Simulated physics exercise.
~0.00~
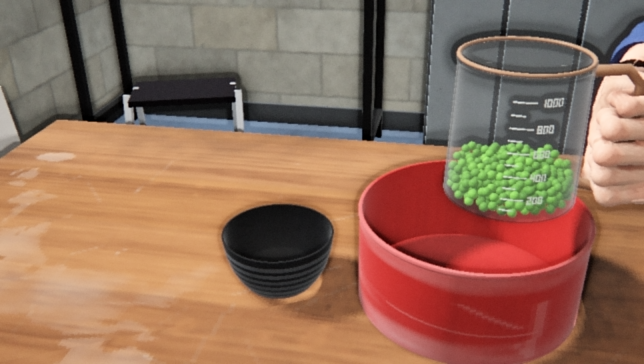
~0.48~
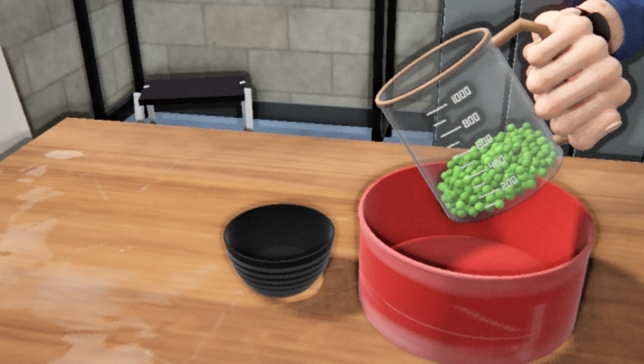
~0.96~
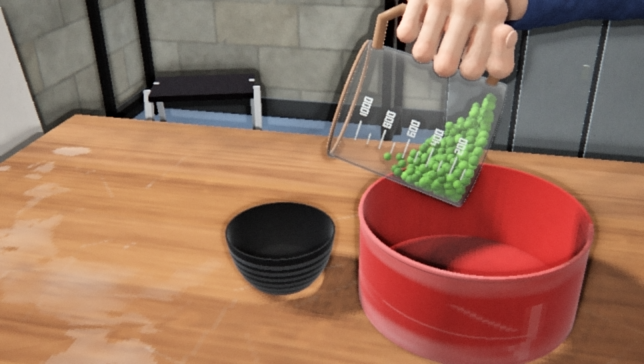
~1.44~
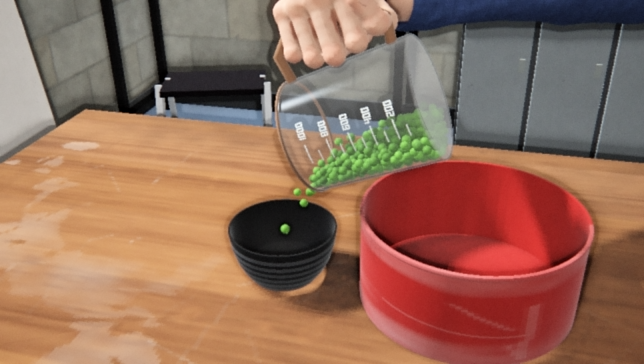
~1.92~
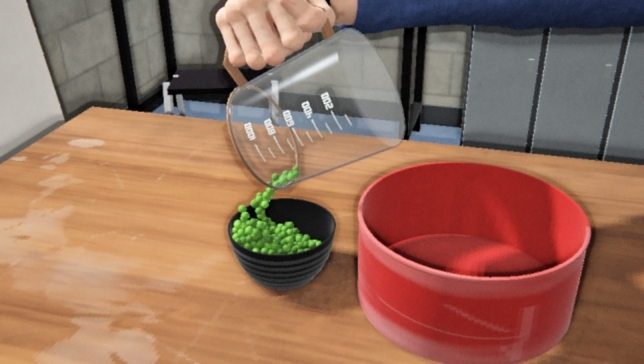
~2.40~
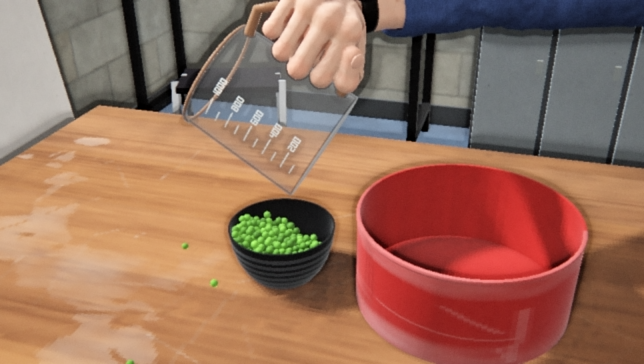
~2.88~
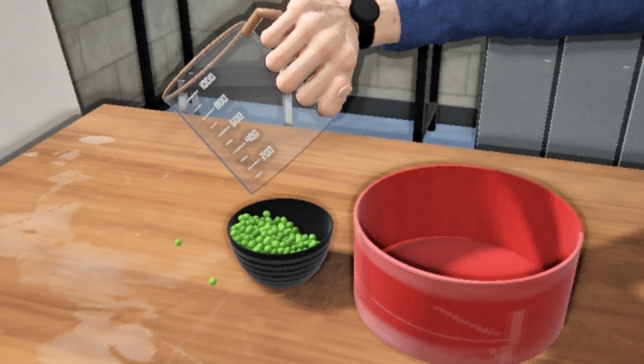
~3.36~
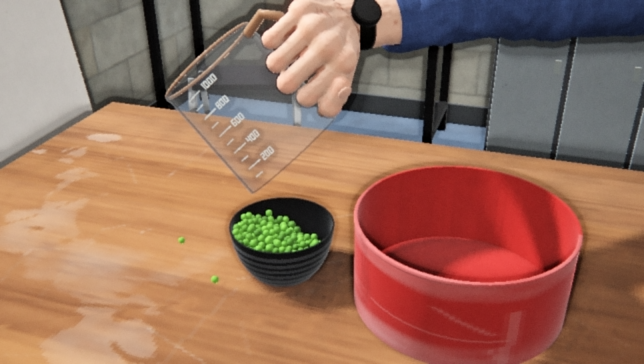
On a wooden table, a hand moves a clear jug of green peas left from above a red pot, tilting it until the peas pour into a small black bowl; the emptied jug then tips partway back, with a few stray peas left on the table.
